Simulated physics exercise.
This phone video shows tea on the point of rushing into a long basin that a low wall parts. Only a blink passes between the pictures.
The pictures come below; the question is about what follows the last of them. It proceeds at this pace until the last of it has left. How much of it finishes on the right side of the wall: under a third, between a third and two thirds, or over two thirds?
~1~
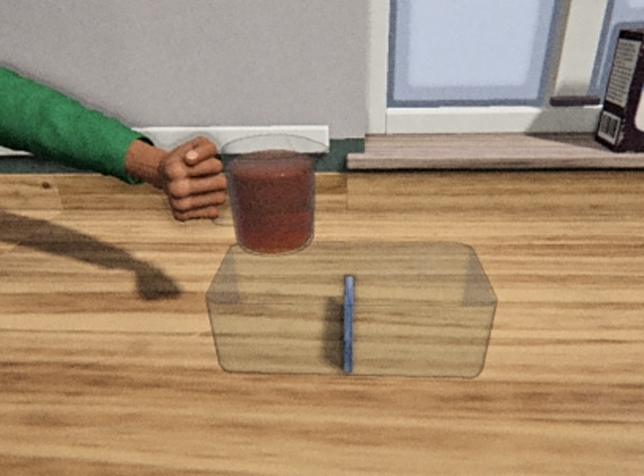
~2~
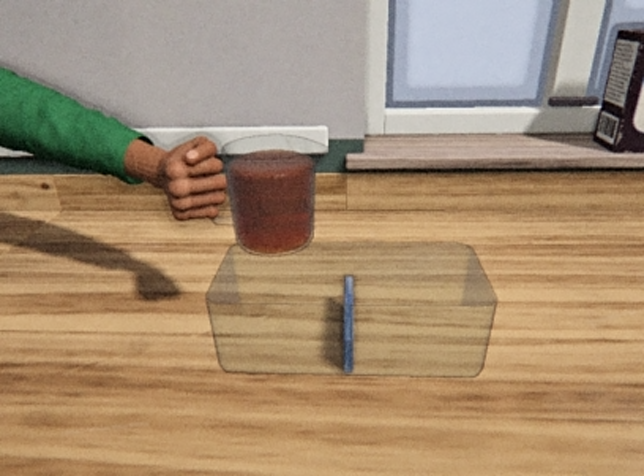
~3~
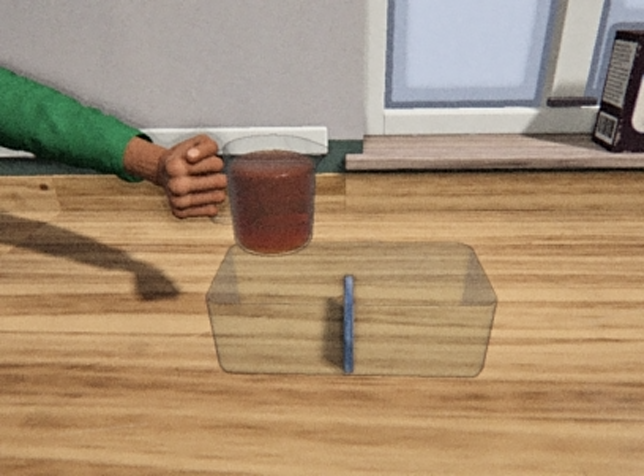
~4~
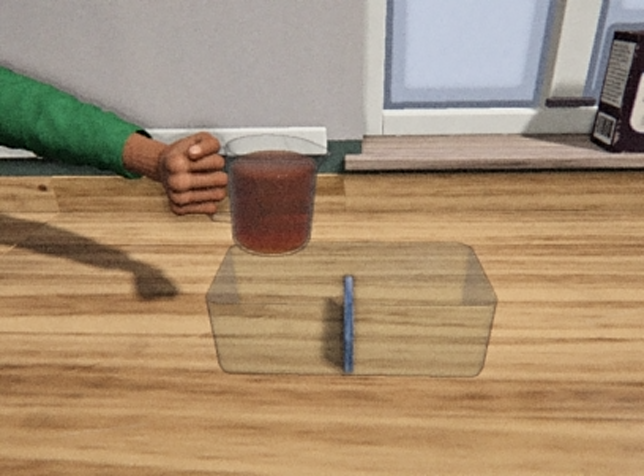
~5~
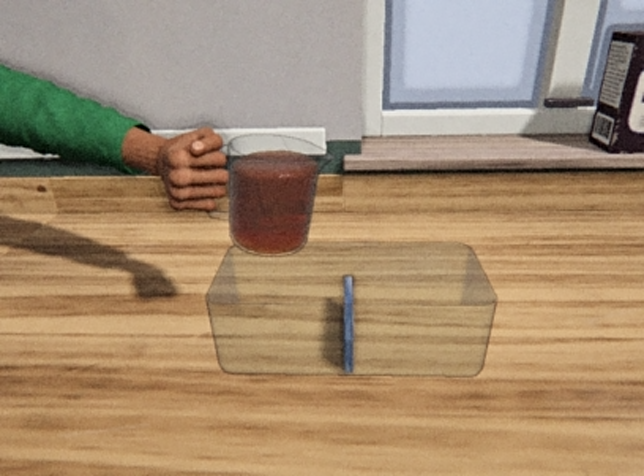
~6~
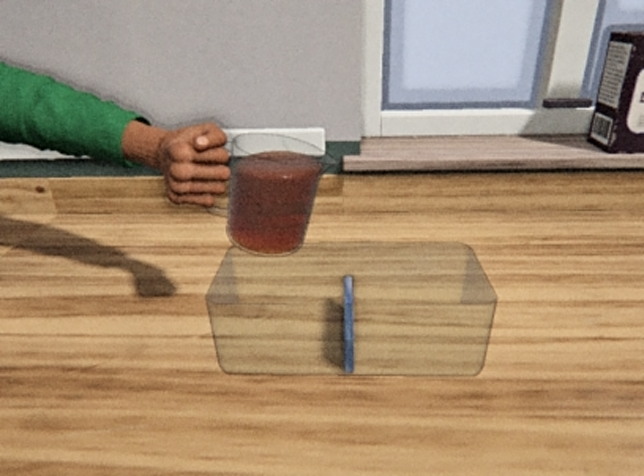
Over two thirds.
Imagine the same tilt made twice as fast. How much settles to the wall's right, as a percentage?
About 70 per cent would end up there.
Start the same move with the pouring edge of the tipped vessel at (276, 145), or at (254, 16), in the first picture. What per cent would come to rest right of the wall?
First place gives some 10 %, second place some 40 %.
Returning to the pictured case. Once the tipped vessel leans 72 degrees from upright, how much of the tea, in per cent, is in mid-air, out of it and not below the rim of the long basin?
15 %.
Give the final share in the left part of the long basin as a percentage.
It comes to about 20 per cent.
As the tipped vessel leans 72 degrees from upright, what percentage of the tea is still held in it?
My estimate is close to 75 percent remaining.
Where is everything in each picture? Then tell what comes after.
In the first frame, tilt 0°; pouring edge (329, 148); surface from (229, 161) to (315, 160); the long basin's rim runs from (219, 270) to (483, 273); the wall's top is at (349, 306).
In the second frame, tilt 1°; pouring edge (330, 148); surface from (229, 161) to (315, 160).
In the third frame, tilt 2°; pouring edge (331, 150); surface from (230, 161) to (316, 161).
In the fourth frame, tilt 5°; pouring edge (333, 152); surface from (231, 160) to (318, 162).
In the fifth frame, tilt 8°; pouring edge (336, 156); surface from (233, 160) to (320, 162).
In the sixth frame, tilt 12°; pouring edge (338, 161); surface from (234, 162) to (324, 164).
A moment on, the tilt is 72° and 76 per cent is still to pour, 0 is left of the wall and 9 right of it.
Next, the tilt is 108° and 18 per cent is still to pour, 5 is left of the wall and 67 right of it.
Then the tilt is 113° and 0 per cent is still to pour, 19 is left of the wall and 80 right of it.
Later the tilt is 113° and 0 per cent is still to pour, 19 is left of the wall and 80 right of it.
Finally, 19 per cent lies left of the wall, 80 right of it and 0 outside.
